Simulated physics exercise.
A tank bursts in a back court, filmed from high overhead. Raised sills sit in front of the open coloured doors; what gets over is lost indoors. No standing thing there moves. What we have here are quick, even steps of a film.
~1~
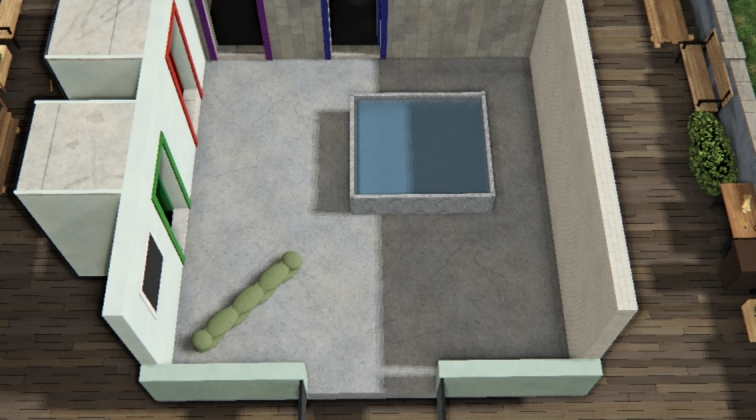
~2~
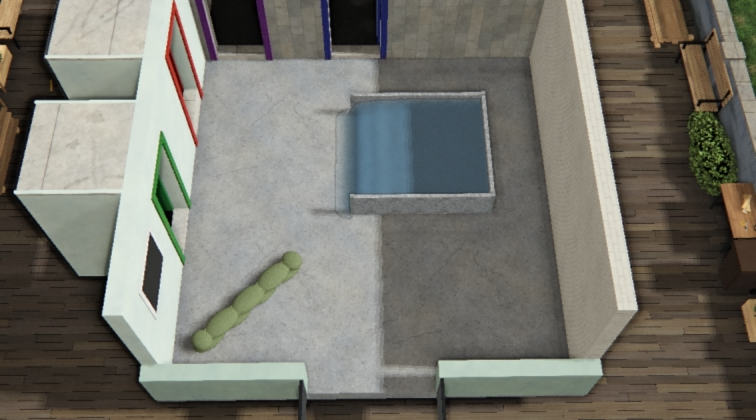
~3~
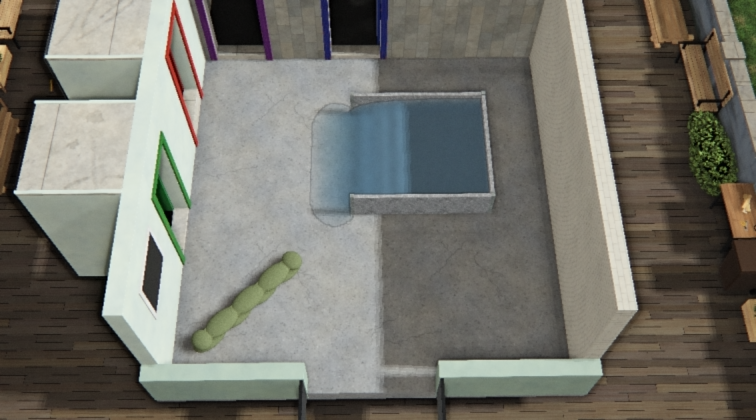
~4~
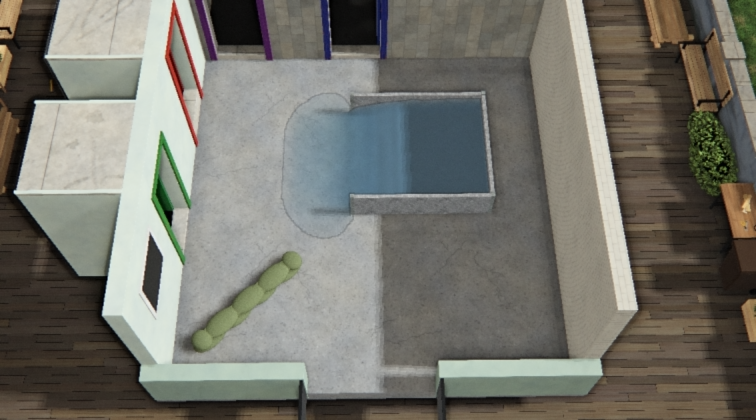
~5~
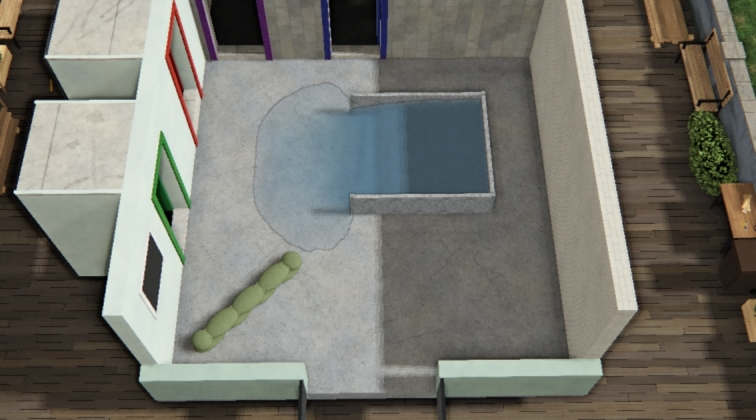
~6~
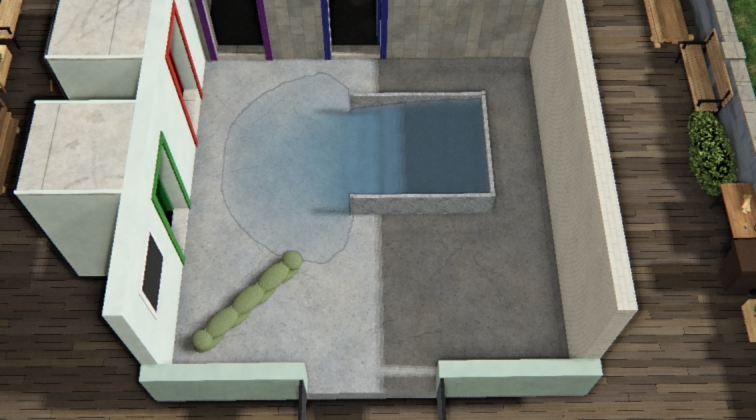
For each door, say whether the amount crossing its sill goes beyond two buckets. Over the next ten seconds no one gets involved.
Door by door: Blue door - two buckets at most, green door - beyond two buckets, red door - two buckets at most, purple door - beyond two buckets.
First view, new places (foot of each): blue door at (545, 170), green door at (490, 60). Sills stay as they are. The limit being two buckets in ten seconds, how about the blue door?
As it turns out, the blue one stays within bounds.
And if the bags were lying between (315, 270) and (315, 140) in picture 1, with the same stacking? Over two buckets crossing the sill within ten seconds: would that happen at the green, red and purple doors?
The green one does not overflow, the red one does not overflow and the purple one overflows.
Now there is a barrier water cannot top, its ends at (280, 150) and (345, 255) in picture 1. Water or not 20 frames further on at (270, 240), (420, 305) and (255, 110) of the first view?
In order: Untouched, soaked, soaked.
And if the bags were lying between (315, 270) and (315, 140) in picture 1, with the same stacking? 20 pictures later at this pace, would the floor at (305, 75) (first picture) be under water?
There: Submerged.
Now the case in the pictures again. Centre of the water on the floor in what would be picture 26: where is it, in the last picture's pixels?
That puts it at around (288, 169).
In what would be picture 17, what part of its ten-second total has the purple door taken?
Roughly 0 percent.
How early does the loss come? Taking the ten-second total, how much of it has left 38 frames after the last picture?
Approximately 80 in a hundred, I think.
A moment on, water covers 30 % of the floor; the blue door not reached, the green door under two buckets in, the red door wet at the sill, nothing in, the purple door not reached.
Next, water covers 35 % of the floor; the blue door not reached, the green door over two buckets in, the red door wet at the sill, nothing in, the purple door wet at the sill, nothing in.
Then, water covers 40 % of the floor; the blue door wet at the sill, nothing in, the green door far over two buckets in, the red door wet at the sill, nothing in, the purple door over two buckets in.
Later, water covers 70 % of the floor; the blue door wet at the sill, nothing in, the green door far over two buckets in, the red door wet at the sill, nothing in, the purple door far over two buckets in.
In the end, water covers 90 % of the floor; the blue door wet at the sill, nothing in, the green door far over two buckets in, the red door wet at the sill, nothing in, the purple door far over two buckets in.
